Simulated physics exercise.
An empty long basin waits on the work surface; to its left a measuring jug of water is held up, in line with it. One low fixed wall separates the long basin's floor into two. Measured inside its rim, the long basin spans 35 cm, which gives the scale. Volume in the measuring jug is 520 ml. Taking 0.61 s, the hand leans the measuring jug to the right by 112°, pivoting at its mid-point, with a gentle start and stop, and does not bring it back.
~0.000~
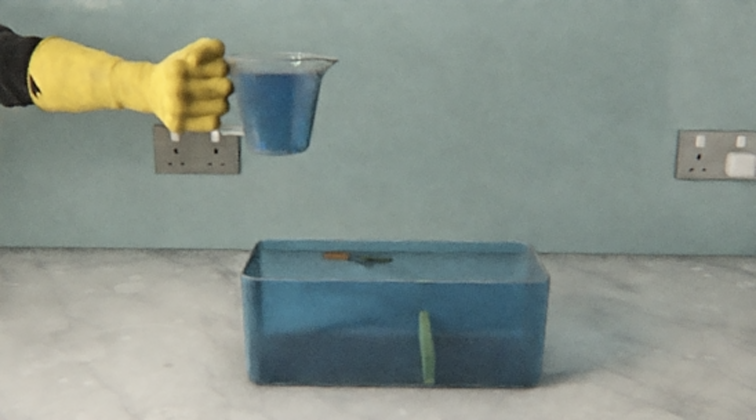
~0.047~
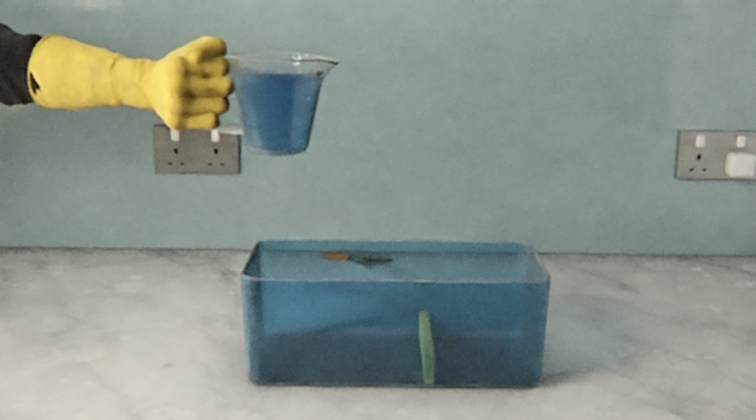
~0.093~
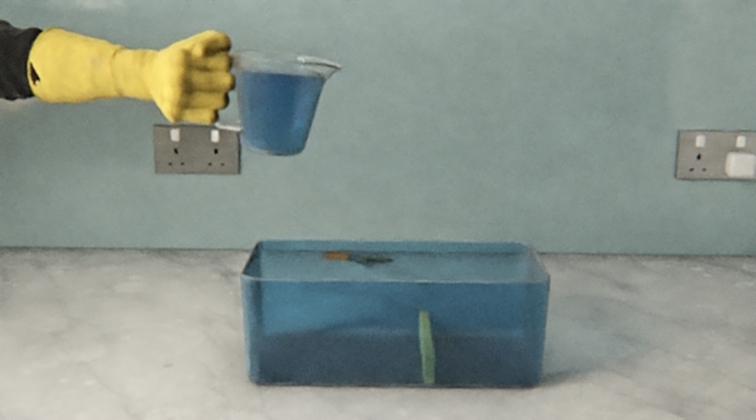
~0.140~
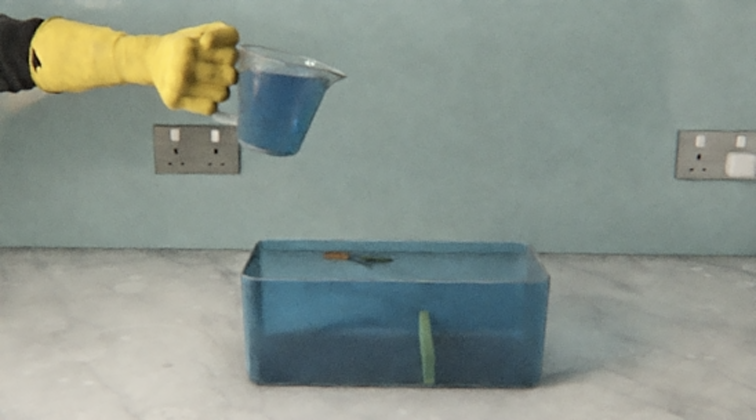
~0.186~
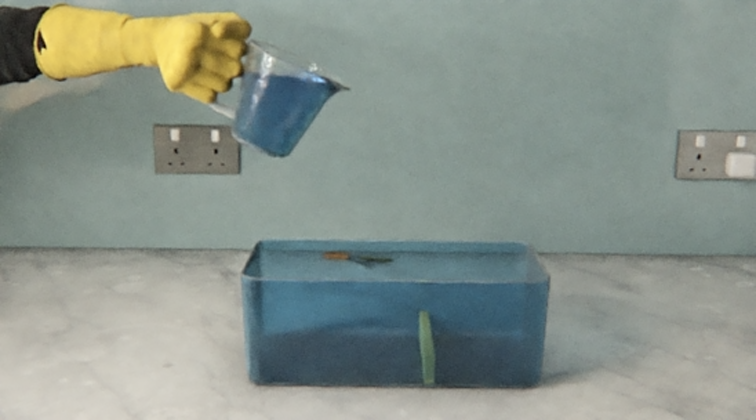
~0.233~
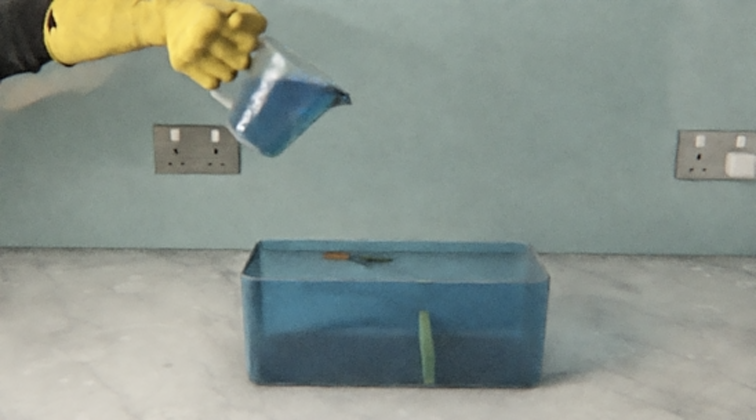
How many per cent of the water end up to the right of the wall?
About 9 per cent.
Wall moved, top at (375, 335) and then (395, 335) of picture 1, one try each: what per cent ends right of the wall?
Roughly 70 per cent, then 40 per cent.
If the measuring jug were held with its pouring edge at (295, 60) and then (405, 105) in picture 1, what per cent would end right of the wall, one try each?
15 then 65 %.
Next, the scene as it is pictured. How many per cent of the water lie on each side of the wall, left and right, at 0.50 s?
About 24 left, about 0 right.
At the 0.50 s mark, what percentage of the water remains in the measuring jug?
About 36 per cent.
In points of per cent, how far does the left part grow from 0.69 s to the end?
Difference: Approx. 7 %.
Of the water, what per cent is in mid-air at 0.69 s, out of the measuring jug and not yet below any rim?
Something like 16 per cent of the total.
Then, 0.50 s in, the tilt is 103° and 37 per cent is still to pour, 24 is left of the wall and 0 right of it.
Then, 0.69 s in, the tilt is 112° and 2 per cent is still to pour, 80 is left of the wall and 2 right of it.
Then, 0.89 s in, the tilt is 112° and 0 per cent is still to pour, 86 is left of the wall and 8 right of it.
Then, 1.11 s in, the tilt is 112° and 0 per cent is still to pour, 86 is left of the wall and 9 right of it.
Finally, 86 per cent lies left of the wall, 9 right of it and 5 outside.
